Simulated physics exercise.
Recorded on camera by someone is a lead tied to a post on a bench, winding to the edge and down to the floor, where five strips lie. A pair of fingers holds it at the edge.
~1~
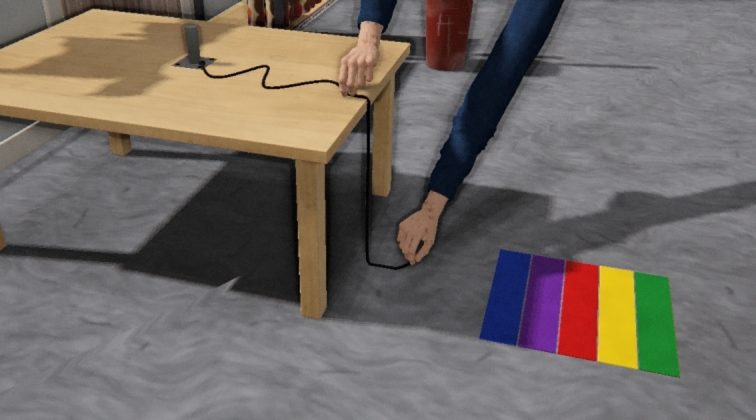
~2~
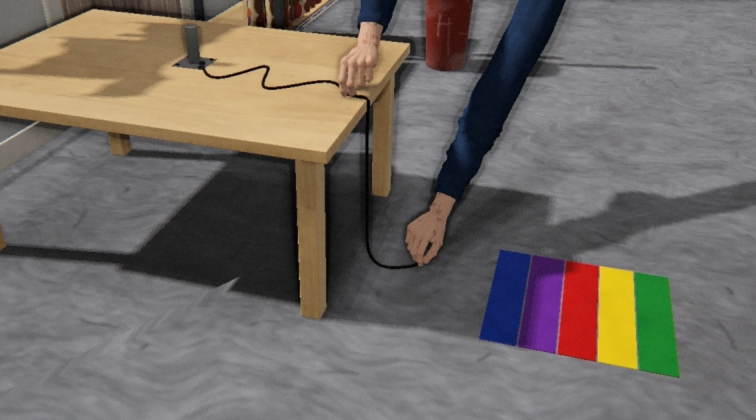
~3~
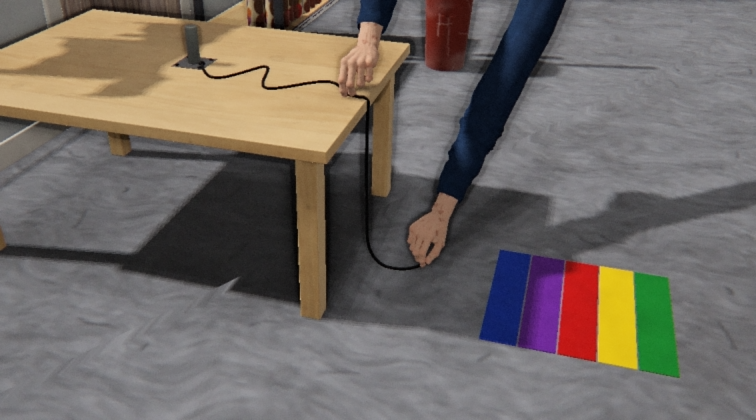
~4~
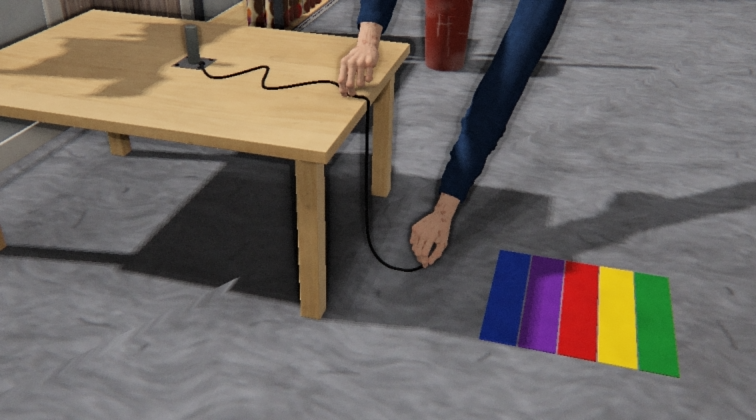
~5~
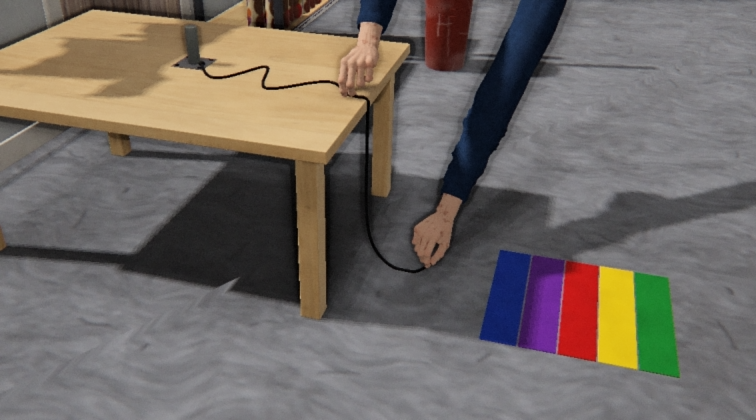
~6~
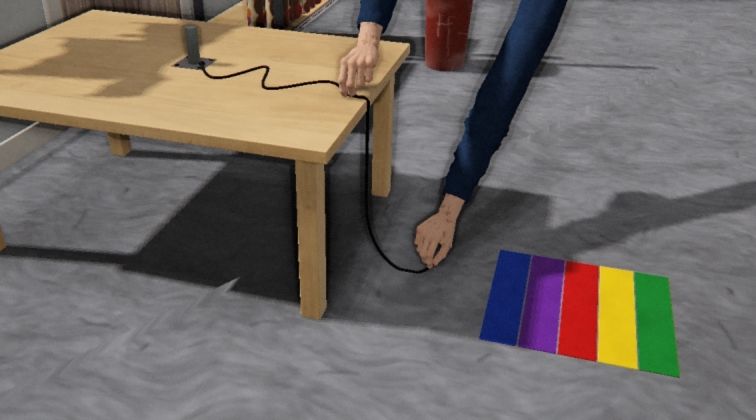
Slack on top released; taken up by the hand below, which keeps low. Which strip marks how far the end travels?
The green strip.
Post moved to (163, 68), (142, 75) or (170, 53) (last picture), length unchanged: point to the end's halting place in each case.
Per try, approx.: (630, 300); (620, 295); (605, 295).
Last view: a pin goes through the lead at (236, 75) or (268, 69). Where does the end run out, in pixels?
Approximately (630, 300), then (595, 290).
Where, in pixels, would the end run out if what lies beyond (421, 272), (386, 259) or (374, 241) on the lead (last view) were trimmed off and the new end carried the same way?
(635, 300), (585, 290), (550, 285).
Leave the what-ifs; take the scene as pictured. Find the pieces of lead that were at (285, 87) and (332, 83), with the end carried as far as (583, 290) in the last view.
They move to (367, 94) and (380, 139) respectively.
Soon after, end near (583, 290); over red.
After that, end near (630, 298); over yellow.
At the stop, end near (657, 303); over green. The green one.
